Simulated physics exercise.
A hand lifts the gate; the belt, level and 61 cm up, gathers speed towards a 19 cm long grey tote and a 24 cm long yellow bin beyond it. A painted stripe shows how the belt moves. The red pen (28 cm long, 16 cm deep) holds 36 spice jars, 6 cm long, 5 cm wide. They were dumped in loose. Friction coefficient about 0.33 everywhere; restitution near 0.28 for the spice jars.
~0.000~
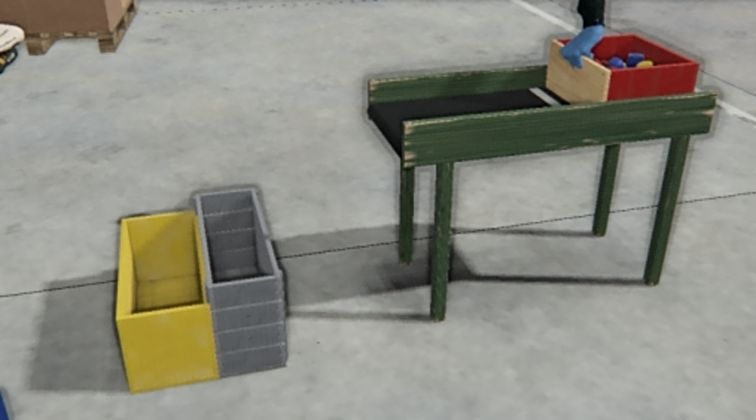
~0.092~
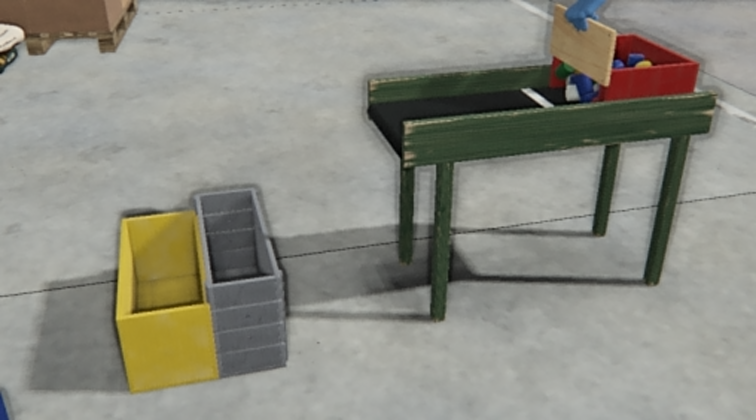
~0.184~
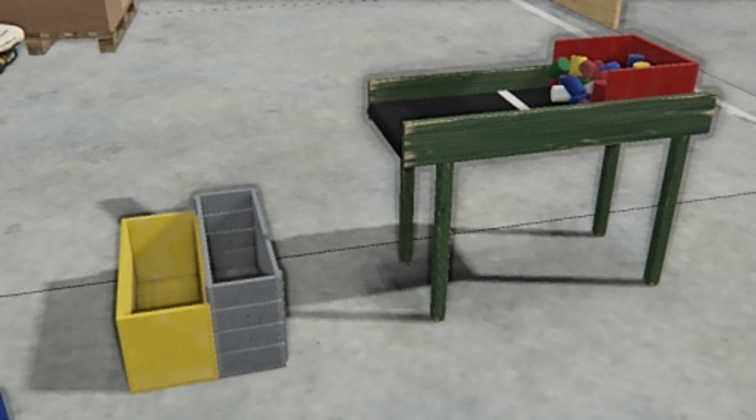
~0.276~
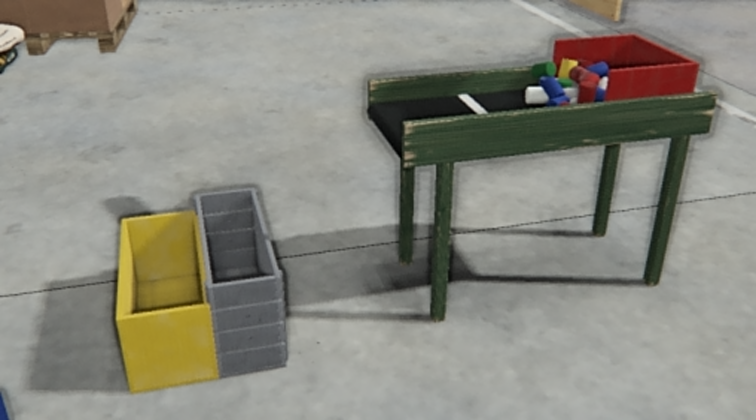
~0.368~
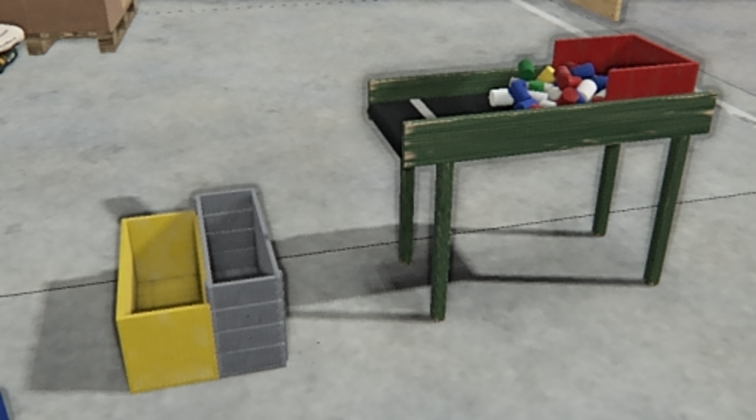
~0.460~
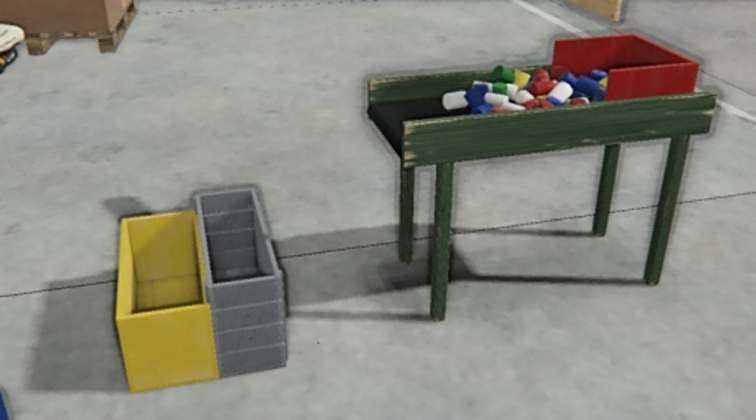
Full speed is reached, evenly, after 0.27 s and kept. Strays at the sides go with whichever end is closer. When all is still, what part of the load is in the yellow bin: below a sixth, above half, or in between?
Ending in the yellow bin: Less than a sixth of them.
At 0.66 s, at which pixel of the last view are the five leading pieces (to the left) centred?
Near (369, 116).
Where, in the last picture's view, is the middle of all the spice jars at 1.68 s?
At about (246, 303).
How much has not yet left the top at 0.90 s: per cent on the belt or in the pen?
Roughly 30 per cent.
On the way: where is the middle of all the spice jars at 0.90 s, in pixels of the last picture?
Near (332, 135).
After 0.66 s, 1 still in the red pen, 31 on the belt and 4 in the air.
After 0.90 s, 3 in the grey tote, 11 on the belt and 22 in the air.
After 1.24 s, 30 in the grey tote, 1 on the belt and 5 in the air.
Outcome (at 1.68 s), 33 in the grey tote and 3 on the ground short of the grey tote. Asked share, 0 of 36, 0 per cent.
